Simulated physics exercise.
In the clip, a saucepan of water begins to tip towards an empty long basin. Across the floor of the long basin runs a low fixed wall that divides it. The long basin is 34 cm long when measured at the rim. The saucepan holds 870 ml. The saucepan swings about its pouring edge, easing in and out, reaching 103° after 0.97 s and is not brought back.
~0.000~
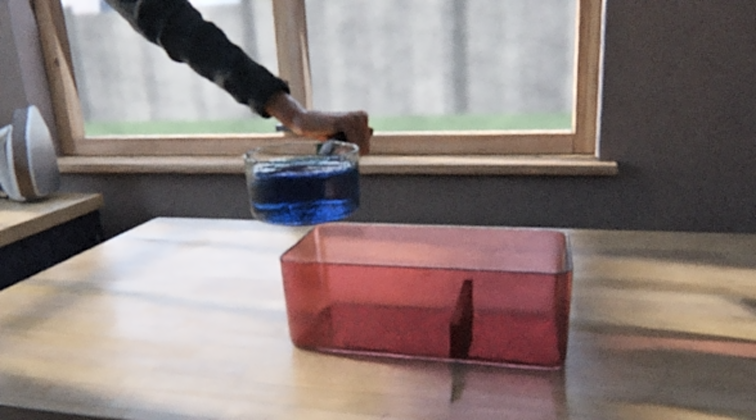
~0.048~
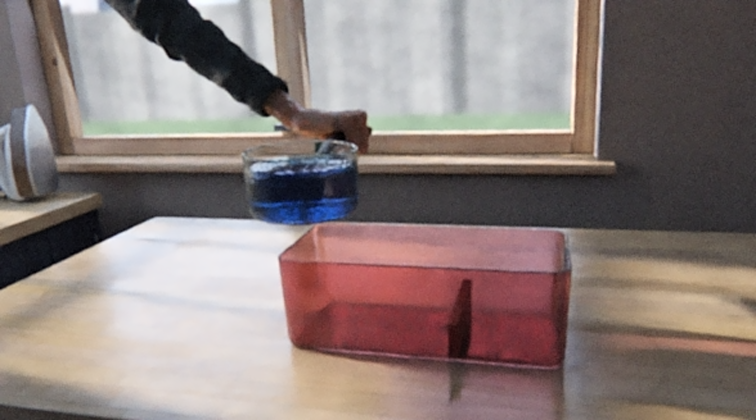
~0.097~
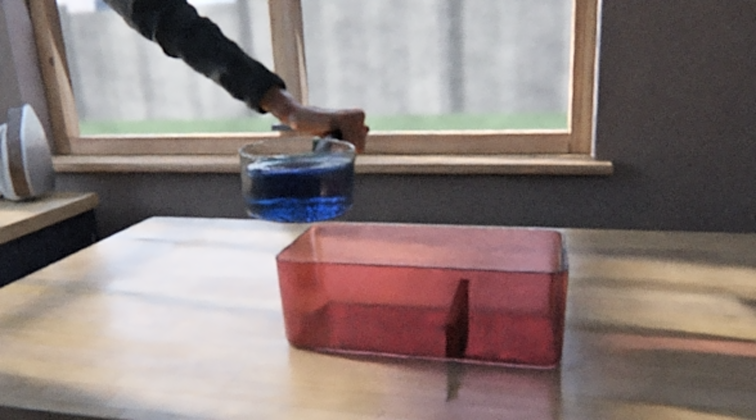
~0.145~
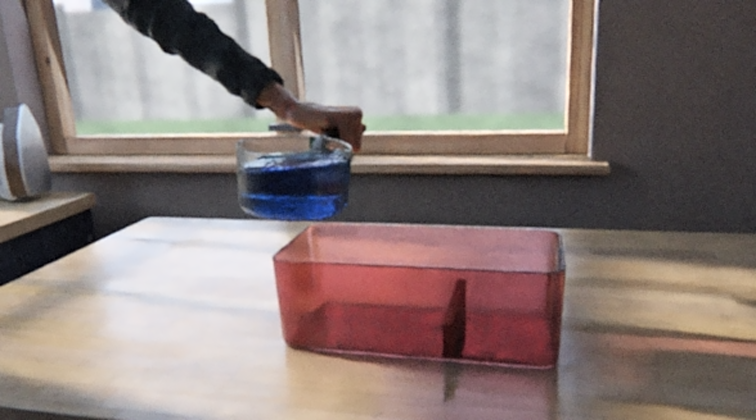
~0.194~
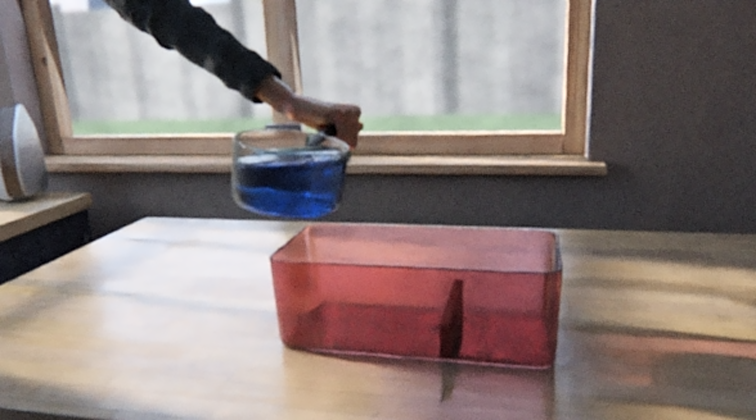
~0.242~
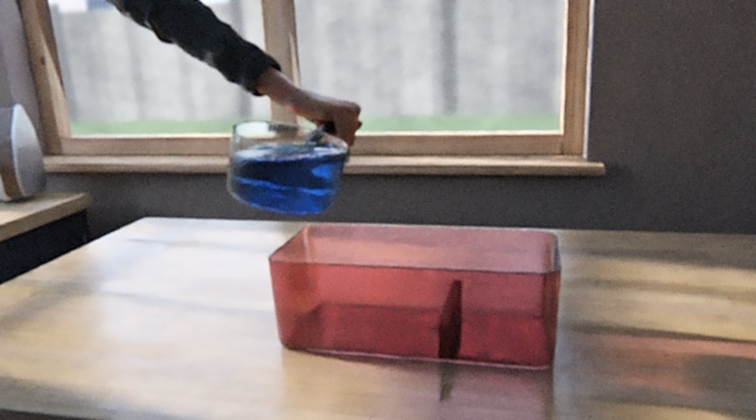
Blue water in a clear saucepan tilting slightly as a hand holds it above an empty red basin on a table.
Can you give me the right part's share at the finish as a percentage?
Sure, about 31 percent.
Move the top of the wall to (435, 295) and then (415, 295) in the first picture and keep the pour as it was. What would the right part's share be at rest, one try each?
70 per cent first, 90 per cent second.
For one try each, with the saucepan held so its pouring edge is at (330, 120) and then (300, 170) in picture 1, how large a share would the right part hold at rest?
Respectively 10 and 10 %.
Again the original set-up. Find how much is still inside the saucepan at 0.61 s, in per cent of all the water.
Portion remaining: Approx. 64 per cent.
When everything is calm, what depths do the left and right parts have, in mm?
Some 20 mm on the left and some 16 mm on the right.
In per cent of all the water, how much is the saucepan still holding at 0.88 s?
Around 12 in a hundred is still there.
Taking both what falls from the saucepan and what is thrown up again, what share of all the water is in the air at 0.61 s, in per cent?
It comes to roughly 32 per cent.
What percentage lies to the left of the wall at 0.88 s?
About 40 percent.
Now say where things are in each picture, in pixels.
In the first frame, it leans 0°; its right rim is at (355, 153); the water meets the walls at (256, 165) and (355, 165); the long basin's rim runs from (299, 242) to (570, 252); the wall's top is at (462, 301).
In the second frame, it leans 1°; its right rim is at (354, 152); the water meets the walls at (254, 165) and (354, 163).
In the third frame, it leans 3°; its right rim is at (351, 152); the water meets the walls at (251, 163) and (351, 162).
In the fourth frame, it leans 6°; its right rim is at (348, 152); the water meets the walls at (247, 161) and (347, 159).
In the fifth frame, it leans 10°; its right rim is at (345, 153); the water meets the walls at (242, 156) and (344, 155).
In the sixth frame, it leans 15°; its right rim is at (344, 153); the water meets the walls at (240, 151) and (343, 152).
Then, 0.61 s in, the tilt is 72° and 64 per cent is still to pour, 5 is left of the wall and 0 right of it.
Then, 0.88 s in, the tilt is 101° and 12 per cent is still to pour, 40 is left of the wall and 29 right of it.
Then, 1.16 s in, the tilt is 103° and 1 per cent is still to pour, 64 is left of the wall and 30 right of it.
Then, 1.47 s in, the tilt is 103° and 0 per cent is still to pour, 68 is left of the wall and 31 right of it.
Finally, 67 per cent lies left of the wall, 31 right of it and 2 outside.
